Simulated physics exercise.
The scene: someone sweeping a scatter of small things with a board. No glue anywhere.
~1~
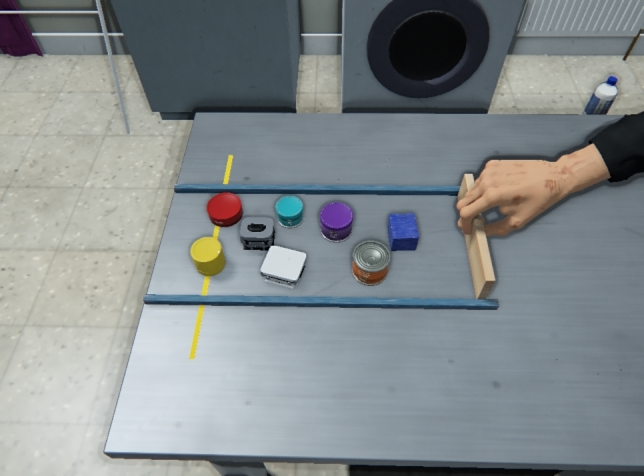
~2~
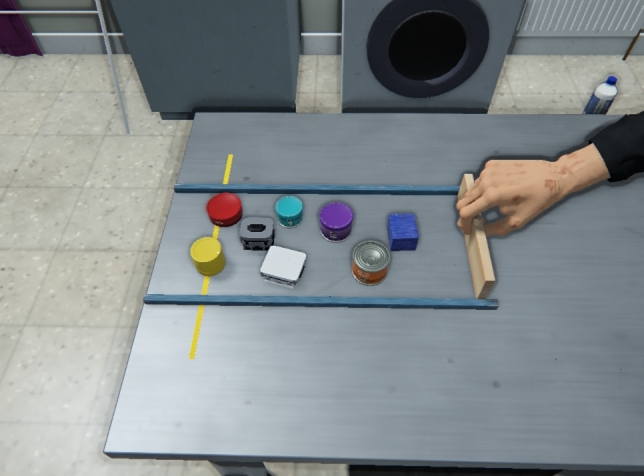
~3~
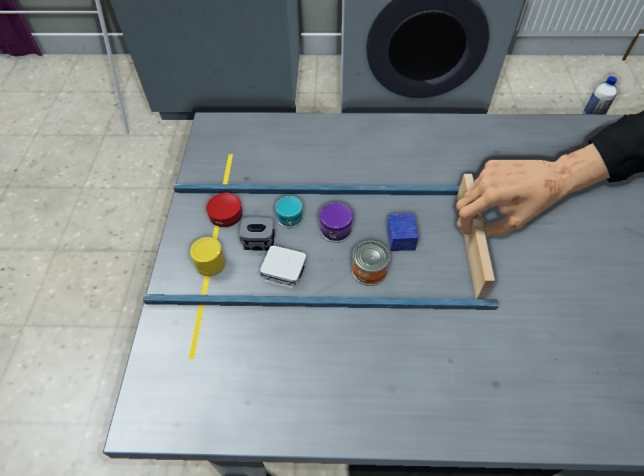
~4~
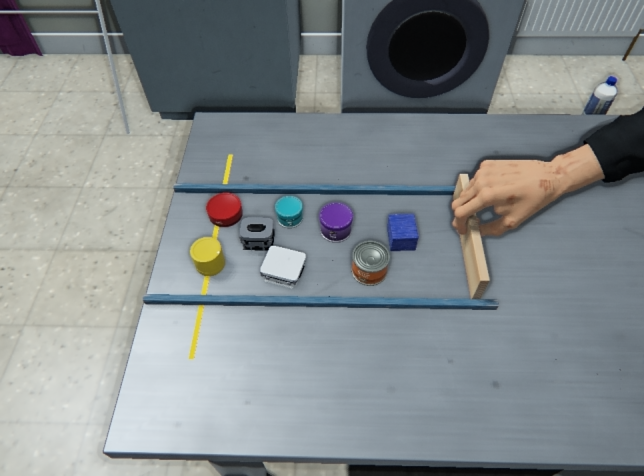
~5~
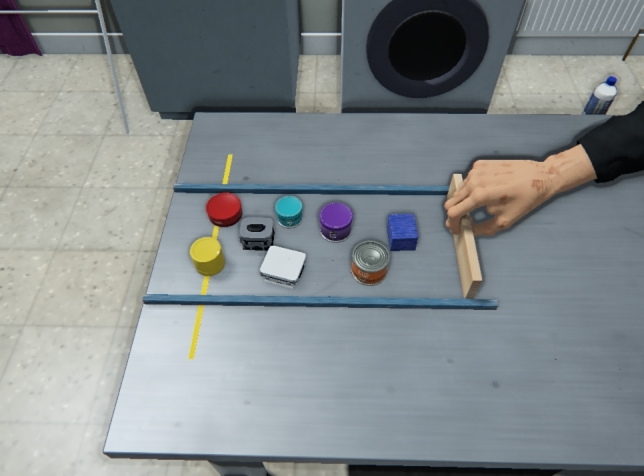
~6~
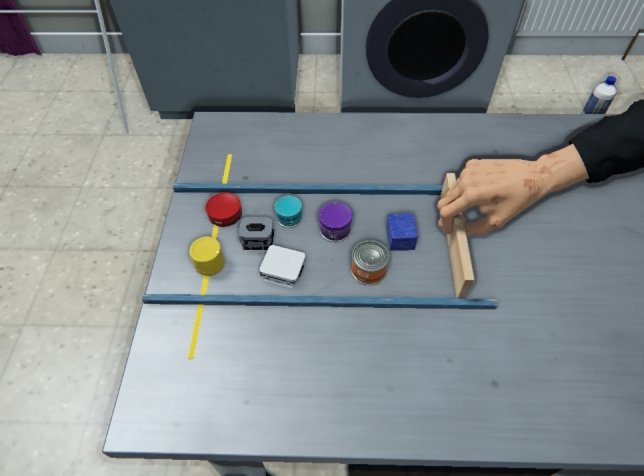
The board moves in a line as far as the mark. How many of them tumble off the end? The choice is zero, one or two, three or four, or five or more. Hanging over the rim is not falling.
The number that fall off is one or two.
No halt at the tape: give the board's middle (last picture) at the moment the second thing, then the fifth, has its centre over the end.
Near (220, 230) and (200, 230).
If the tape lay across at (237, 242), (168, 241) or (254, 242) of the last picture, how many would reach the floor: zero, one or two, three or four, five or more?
For each place: Either one or two; five or over; no fall at all.
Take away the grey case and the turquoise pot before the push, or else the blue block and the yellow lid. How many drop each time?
The counts: 1 and 0.
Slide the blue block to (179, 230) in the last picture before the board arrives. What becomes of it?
The blue block remains up.
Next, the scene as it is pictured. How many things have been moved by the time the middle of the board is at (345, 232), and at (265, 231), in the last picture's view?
First 4, then 8.
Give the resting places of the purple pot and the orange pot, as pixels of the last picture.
The purple pot stops around (173, 224); the orange pot around (188, 261).
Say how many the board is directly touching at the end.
3 of them.
Soon after, none off yet; yellow lid at rest near (208, 256); red tub at rest near (224, 210); grey case at rest near (257, 234).
Then, none off yet; yellow lid moved a little near (193, 259); red tub moving near (221, 208); grey case moved about its own width near (218, 240).
At rest, the number that fall off is one or two; fallen, grey case and yellow lid.
